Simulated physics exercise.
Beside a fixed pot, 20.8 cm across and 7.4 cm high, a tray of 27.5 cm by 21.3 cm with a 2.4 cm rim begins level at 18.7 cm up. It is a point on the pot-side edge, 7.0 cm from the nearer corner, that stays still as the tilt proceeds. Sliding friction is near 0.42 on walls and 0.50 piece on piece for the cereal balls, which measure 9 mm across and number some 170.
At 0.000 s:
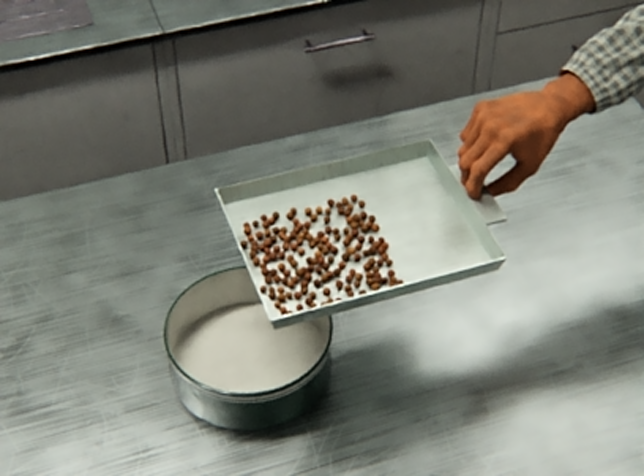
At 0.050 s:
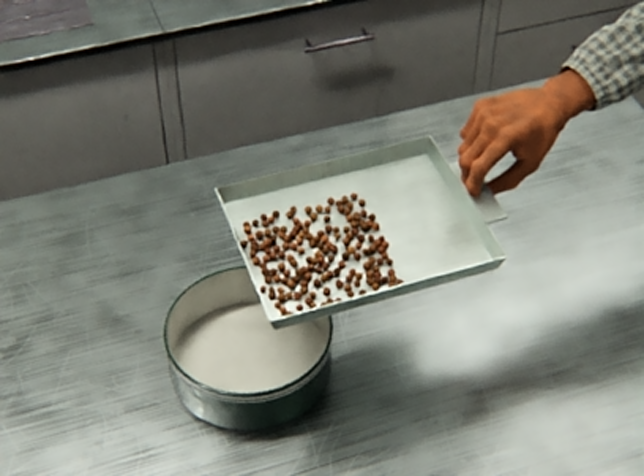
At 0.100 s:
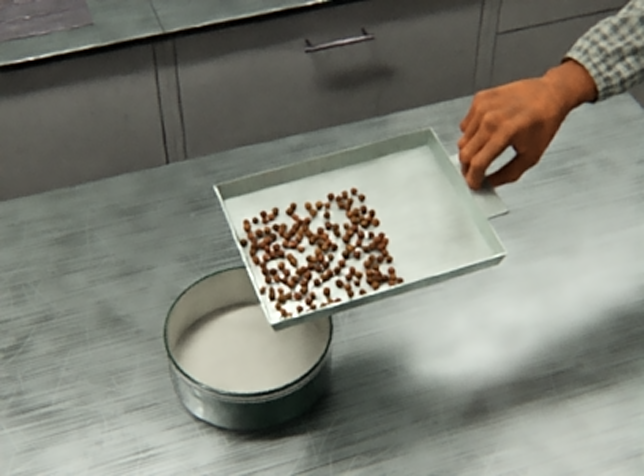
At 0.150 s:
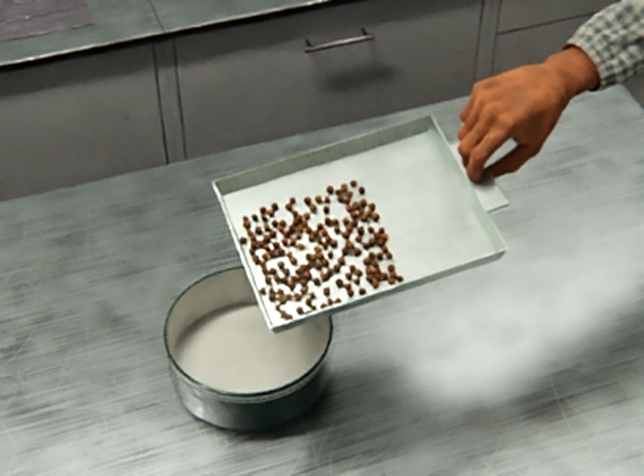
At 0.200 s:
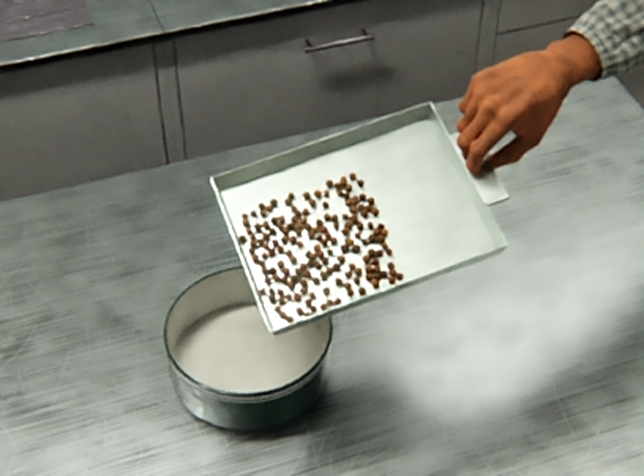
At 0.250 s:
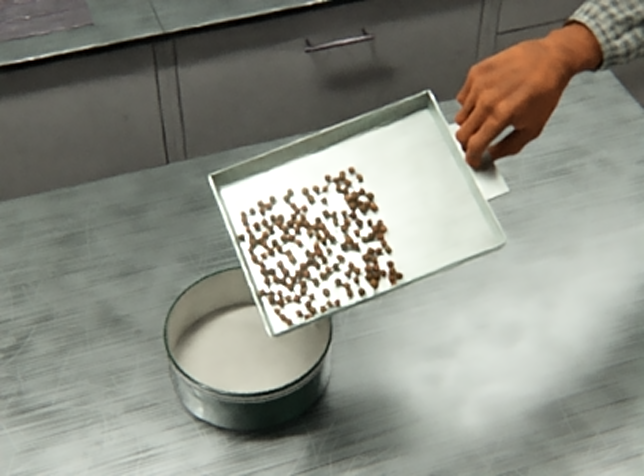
A shallow pale metal tray, gripped at its right end by a hand in a checked cuff, tilts steadily, its right side rising and its left front corner dipping lowest. Small reddish-brown round pieces stay clustered on its left half, above a round, pale-lined metal pot. The view looks down, unmoving, on a brushed grey metal worktop, with grey drawers and cupboards behind.
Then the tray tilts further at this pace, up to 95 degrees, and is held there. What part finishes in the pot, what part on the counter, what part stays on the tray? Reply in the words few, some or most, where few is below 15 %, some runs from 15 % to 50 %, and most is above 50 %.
Shares - pot: Some; counter: Most; tray: Few.
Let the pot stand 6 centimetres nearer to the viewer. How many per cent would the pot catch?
Then roughly 90 percent would land in it.
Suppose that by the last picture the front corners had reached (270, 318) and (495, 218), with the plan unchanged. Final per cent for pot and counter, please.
Final per cent - pot 75, counter 25.
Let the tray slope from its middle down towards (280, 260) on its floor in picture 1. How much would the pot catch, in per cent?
My guess is roughly 65 percent.
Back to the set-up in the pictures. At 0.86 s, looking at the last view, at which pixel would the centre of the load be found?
At that moment the load's centre is around (295, 284).
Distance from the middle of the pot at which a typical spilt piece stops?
Roughly 18 centimetres.
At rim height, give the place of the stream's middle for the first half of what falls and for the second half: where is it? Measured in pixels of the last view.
First near (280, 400), then at (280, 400).
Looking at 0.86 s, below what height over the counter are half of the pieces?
Median height: Approx. 22 cm.
Then, at 0.62 s, tilt 56 degrees; the tray holds 100 %, the pot 0 %.
After 0.86 s, tilt 80 degrees; the tray holds 100 %, the pot 0 %.
Then, at 1.22 s, tilt 95 degrees; the tray holds 30 %, the pot 10 %.
In the end, at 2.2 s, pot 35 %, counter 65 %, tray 0 %.
